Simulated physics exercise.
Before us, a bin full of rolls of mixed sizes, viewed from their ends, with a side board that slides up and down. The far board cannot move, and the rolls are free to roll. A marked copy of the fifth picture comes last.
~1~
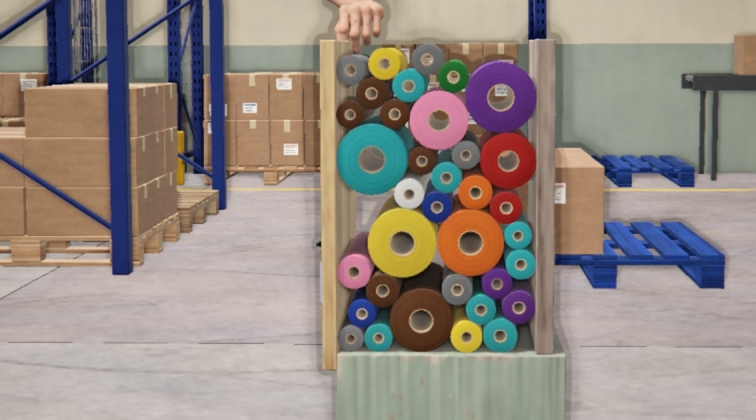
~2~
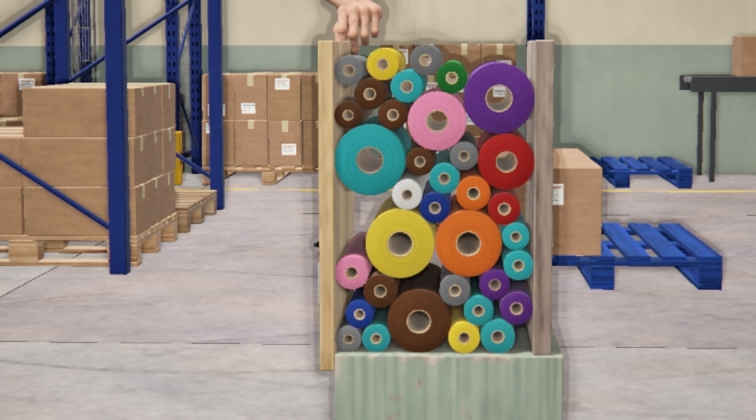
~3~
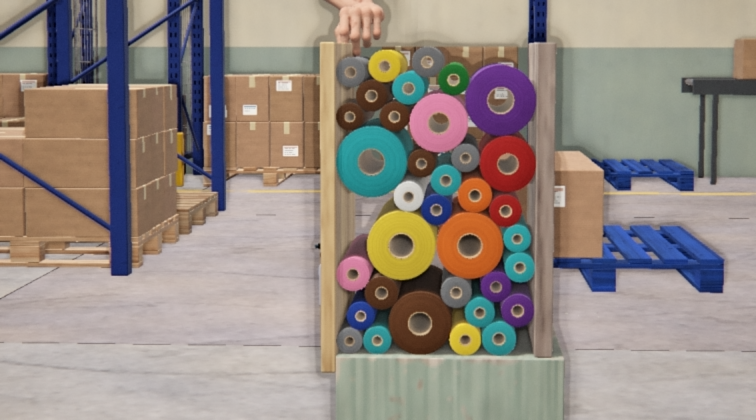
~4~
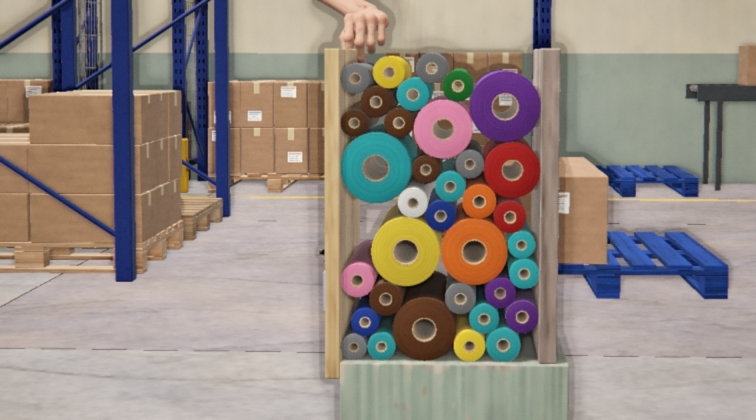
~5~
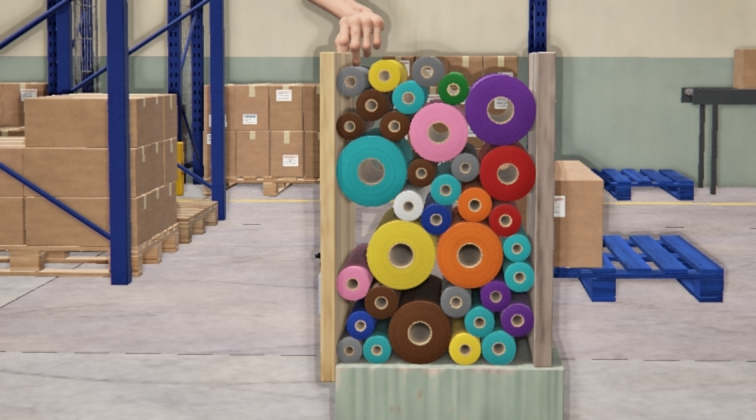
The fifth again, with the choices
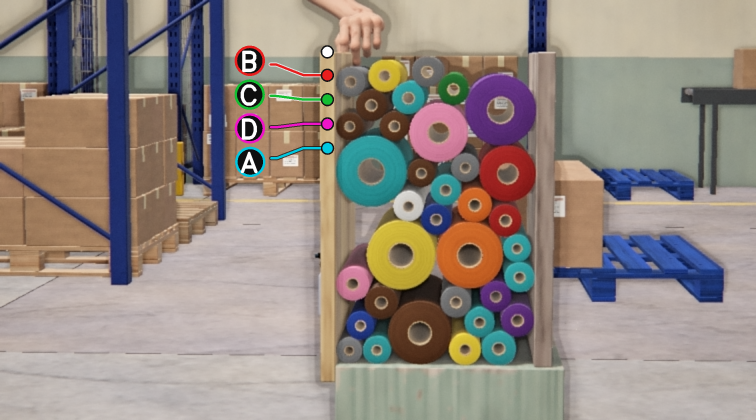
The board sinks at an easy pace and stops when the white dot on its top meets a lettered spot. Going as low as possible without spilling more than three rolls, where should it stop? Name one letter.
Mark A is as low as it can go.
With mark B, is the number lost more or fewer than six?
Fewer than six.
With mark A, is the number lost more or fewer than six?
Fewer than six.
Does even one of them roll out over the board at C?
No, at C.
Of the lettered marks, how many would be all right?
Four of them.
On the marked copy, A at (328, 148); B at (328, 75); C at (328, 100); D at (328, 124); the white dot at (327, 52).
Following A. Soon after the start, top of the board (335, 97).
Later, top of the board (335, 147).
In the end, top of the board (335, 148), two out over the board.
As for the rest, B none out over the board; C none out over the board; D none out over the board.
